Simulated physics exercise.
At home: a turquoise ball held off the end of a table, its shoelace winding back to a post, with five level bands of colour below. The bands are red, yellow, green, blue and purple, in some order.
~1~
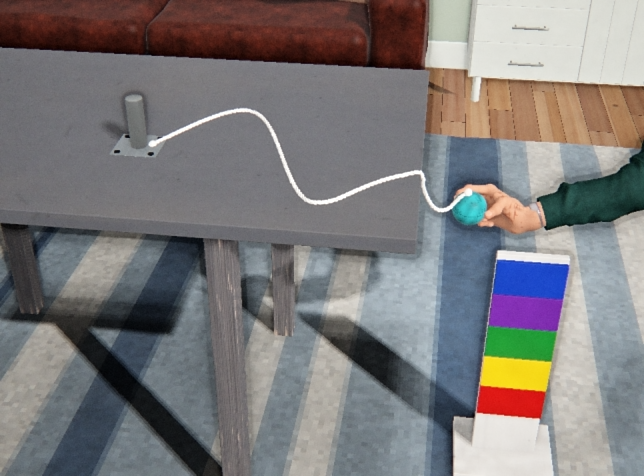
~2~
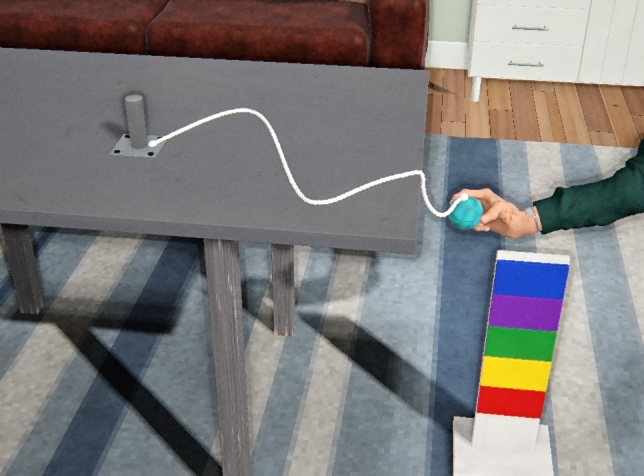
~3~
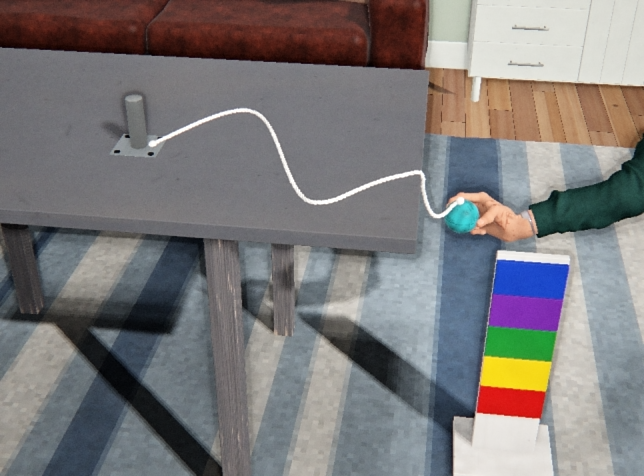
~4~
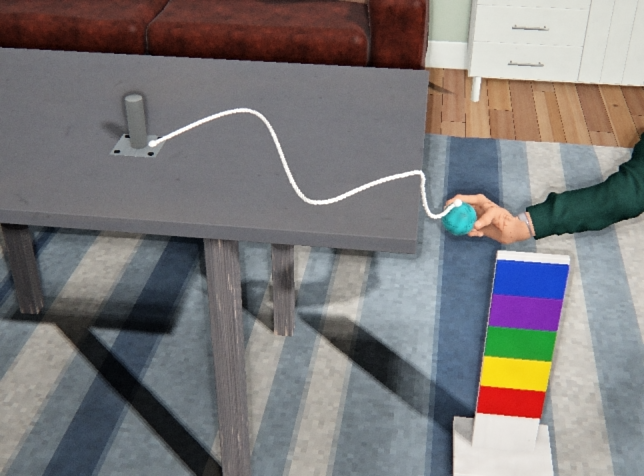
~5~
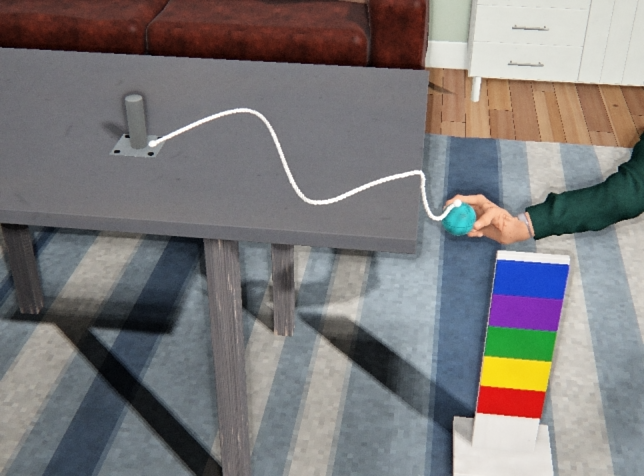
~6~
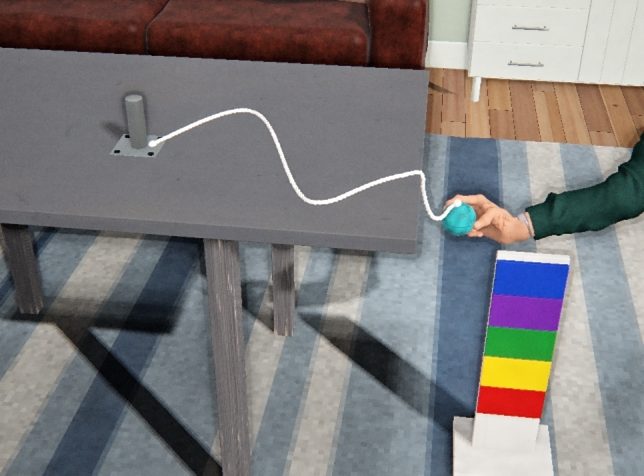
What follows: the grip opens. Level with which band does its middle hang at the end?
Its middle rests at the red band.
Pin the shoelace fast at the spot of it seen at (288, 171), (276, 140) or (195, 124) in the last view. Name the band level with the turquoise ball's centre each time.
Try by try: Purple; green; yellow.
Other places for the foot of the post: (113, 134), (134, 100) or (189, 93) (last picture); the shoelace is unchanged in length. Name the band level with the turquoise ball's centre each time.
One after the other, yellow; yellow; red.
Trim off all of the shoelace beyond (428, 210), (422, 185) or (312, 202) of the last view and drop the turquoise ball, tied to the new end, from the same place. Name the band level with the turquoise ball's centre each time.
One after the other, yellow; green; higher than all five.
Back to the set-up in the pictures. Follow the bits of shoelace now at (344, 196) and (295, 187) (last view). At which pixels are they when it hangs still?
Near (416, 239) and (422, 185).
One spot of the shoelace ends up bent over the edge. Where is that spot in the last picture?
That spot is around (287, 170).
Early on, ball near (427, 369); level with yellow.
Midway, ball near (397, 371); level with red.
Finally, ball near (406, 379); level with red. The red one.
